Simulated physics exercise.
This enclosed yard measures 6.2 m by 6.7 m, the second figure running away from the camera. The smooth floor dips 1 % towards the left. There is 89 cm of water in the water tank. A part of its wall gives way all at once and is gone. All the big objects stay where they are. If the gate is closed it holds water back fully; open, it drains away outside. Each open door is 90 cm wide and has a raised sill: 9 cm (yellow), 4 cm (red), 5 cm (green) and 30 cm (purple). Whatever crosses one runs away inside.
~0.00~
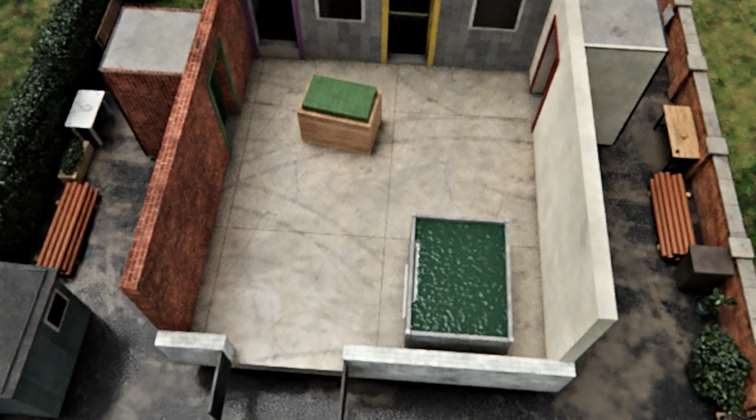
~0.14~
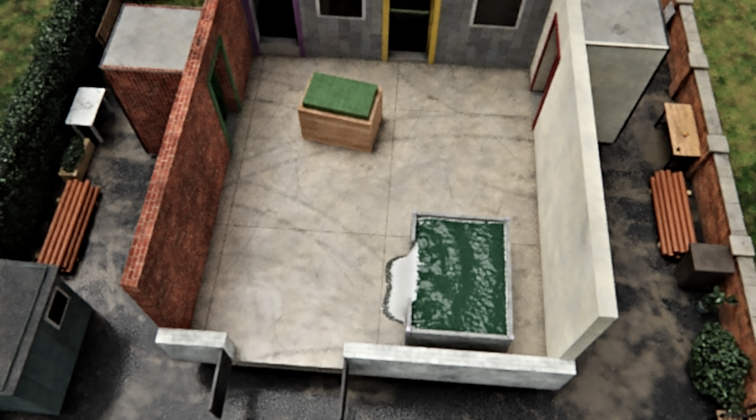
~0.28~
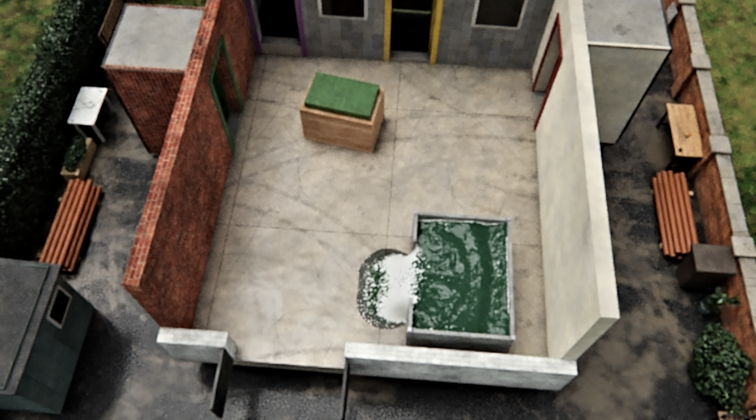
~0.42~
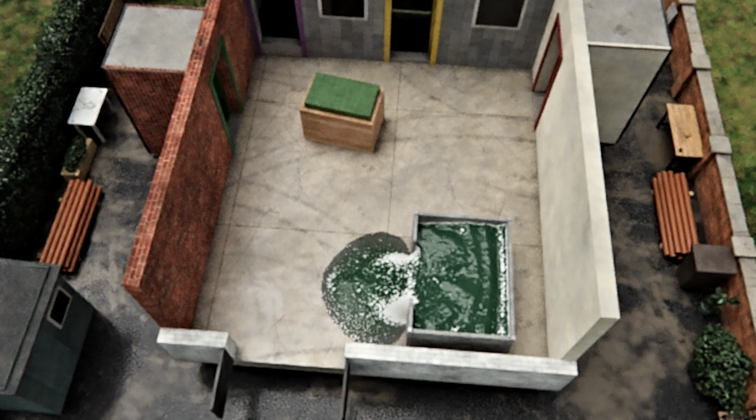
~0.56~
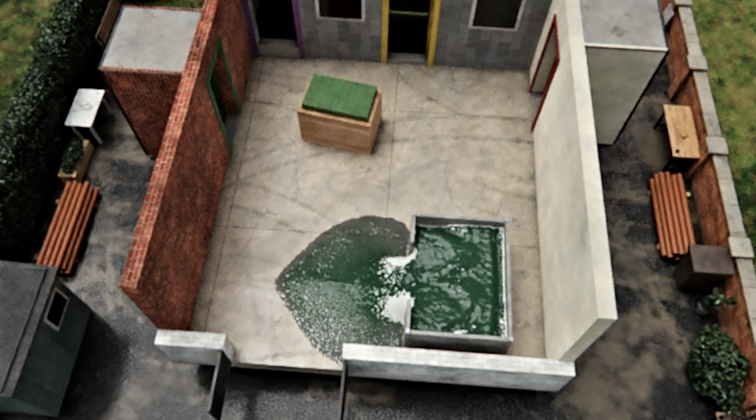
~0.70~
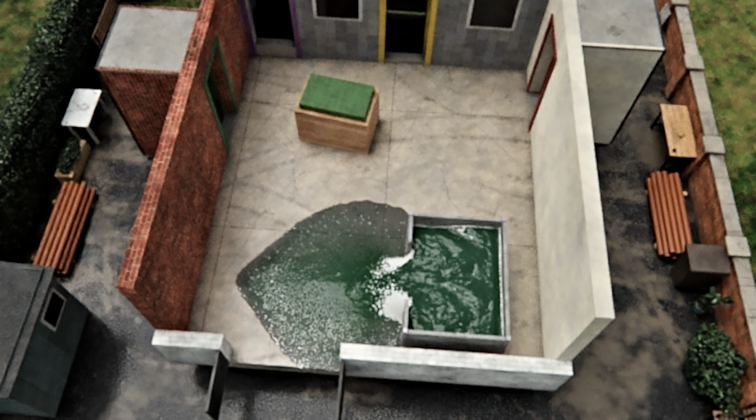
We see a walled yard with a tank of green water at the lower right; part of the tank's left side gives way, and water pours out and spreads leftward in a widening sheet across the pale floor.
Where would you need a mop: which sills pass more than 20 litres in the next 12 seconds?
The water let in: At the yellow door it stays under the limit; at the red door it exceeds the limit; at the green door it exceeds the limit; at the purple door it keeps below the limit.
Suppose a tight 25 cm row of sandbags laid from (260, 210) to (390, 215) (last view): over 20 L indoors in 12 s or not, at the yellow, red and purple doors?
Then: Yellow below, red below, purple under.
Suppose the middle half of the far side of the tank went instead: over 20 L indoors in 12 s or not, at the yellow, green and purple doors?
Then: Yellow above, green above, purple under.
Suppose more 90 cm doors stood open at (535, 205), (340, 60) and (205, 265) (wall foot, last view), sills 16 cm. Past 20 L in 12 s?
In that order: Below, not over, over.
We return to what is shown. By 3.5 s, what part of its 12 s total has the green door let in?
About 25 per cent.
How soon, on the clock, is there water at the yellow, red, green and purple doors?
Yellow 4.0 s, red 6.5 s, green 1.8 s, purple 2.8 s.
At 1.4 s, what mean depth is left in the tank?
About 52 cm.
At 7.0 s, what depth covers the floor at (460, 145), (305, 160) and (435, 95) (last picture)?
About 2, 7 and 3 cm.
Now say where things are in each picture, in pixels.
The first frame shows the water tank at (459, 276) is whole and still, 89 cm deep.
In the second frame, water pours out at (411, 283) and has run 0.6 m, to (397, 261); typically 13 cm deep outside, 89 cm at the water tank's back.
In the third frame, water pours out at (413, 284) and has run 0.9 m, to (364, 271); typically 14 cm deep outside, 84 cm at the water tank's back.
In the fourth frame, the front is at (327, 277), 1.5 m from the gap at (413, 285); 2.4 m2 of floor is under water; 76 cm left at the back of the water tank.
In the fifth frame, water pours out at (410, 286) and has run 2.3 m, to (282, 279); typically 6 cm deep outside, 76 cm at the water tank's back.
In the sixth frame, water pours out at (408, 286) and has run 3.0 m, to (243, 276); typically 6 cm deep outside, 71 cm at the water tank's back.
After 1.4 s water covers 35 % of the floor and is deepest (46 cm) near (184, 344); yellow door not reached, red door not reached, green door not reached, purple door not reached.
After 2.2 s water covers 40 % of the floor and is deepest (35 cm) near (184, 344); yellow door not reached, red door not reached, green door 13 cm at the sill, 2 L in, purple door not reached.
After 3.5 s water covers 50 % of the floor and is deepest (26 cm) near (250, 60); yellow door not reached, red door not reached, green door 9 cm at the sill, 26 L in, purple door 22 cm at the sill, 0 L in.
After 7.0 s water covers 75 % of the floor and is deepest (16 cm) near (238, 111); yellow door 5 cm at the sill, 0 L in, red door 7 cm at the sill, 0 L in, green door 8 cm at the sill, 47 L in, purple door 15 cm at the sill, 0 L in.
After 12.0 s water covers 95 % of the floor and is deepest (9 cm) near (233, 132); yellow door 4 cm at the sill, 0 L in, red door 6 cm at the sill, 38 L in, green door 9 cm at the sill, 107 L in, purple door 8 cm at the sill, 0 L in.
